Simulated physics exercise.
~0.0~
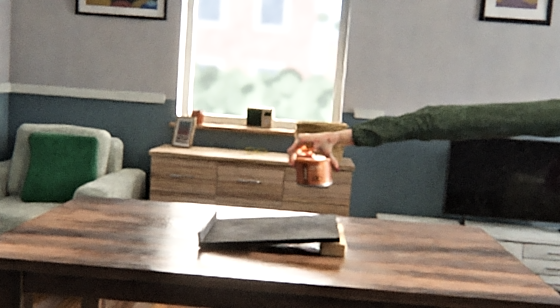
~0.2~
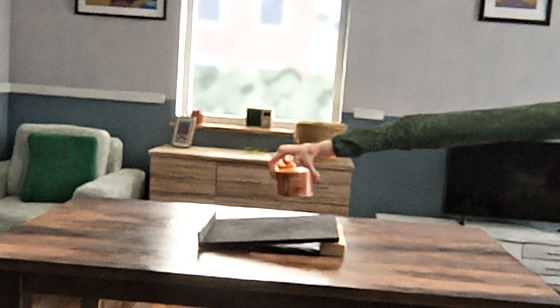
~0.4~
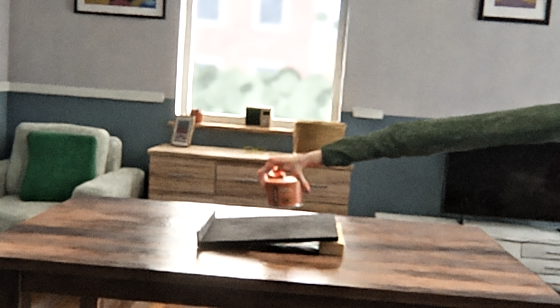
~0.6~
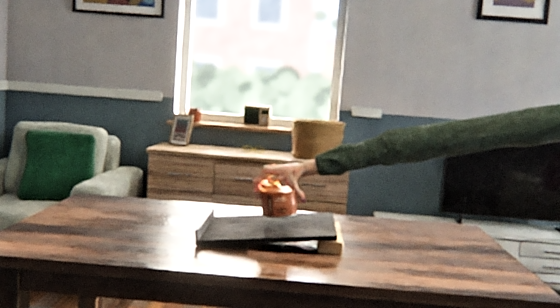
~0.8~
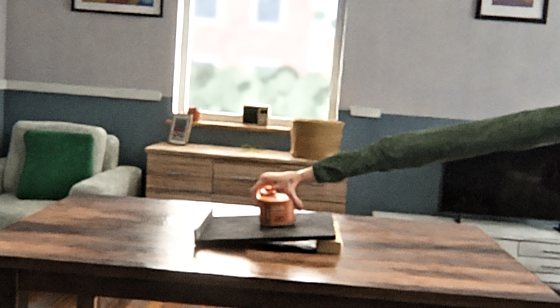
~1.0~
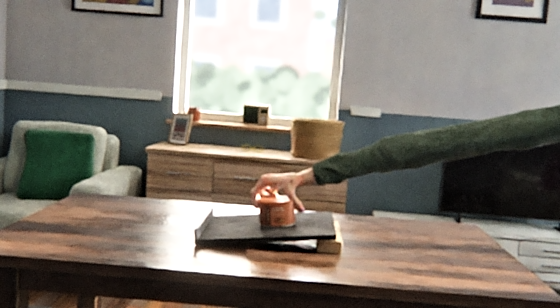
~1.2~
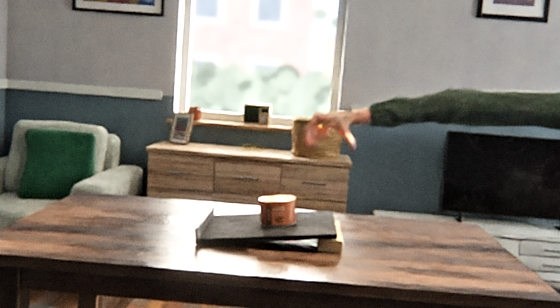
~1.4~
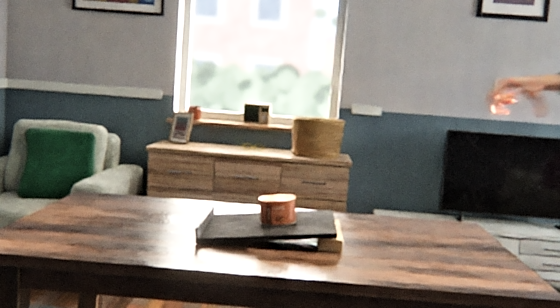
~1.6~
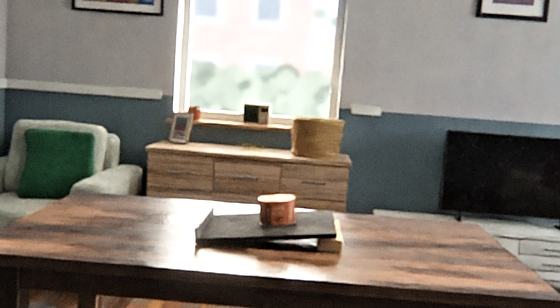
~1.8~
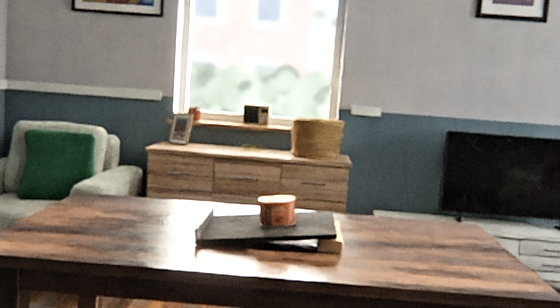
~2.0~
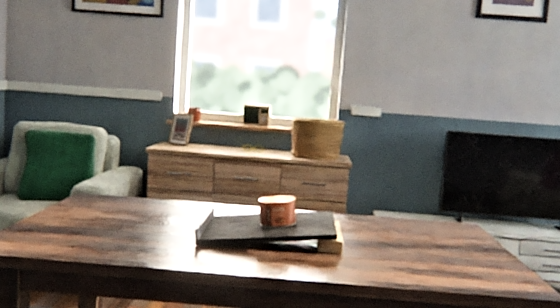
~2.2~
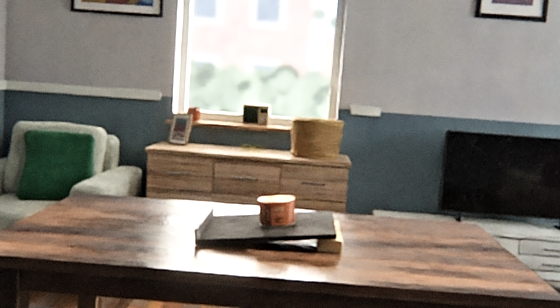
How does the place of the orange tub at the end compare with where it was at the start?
At the start the orange tub was held in the air above the right part of the board. By the end it was lower and a little further left, resting on the board.
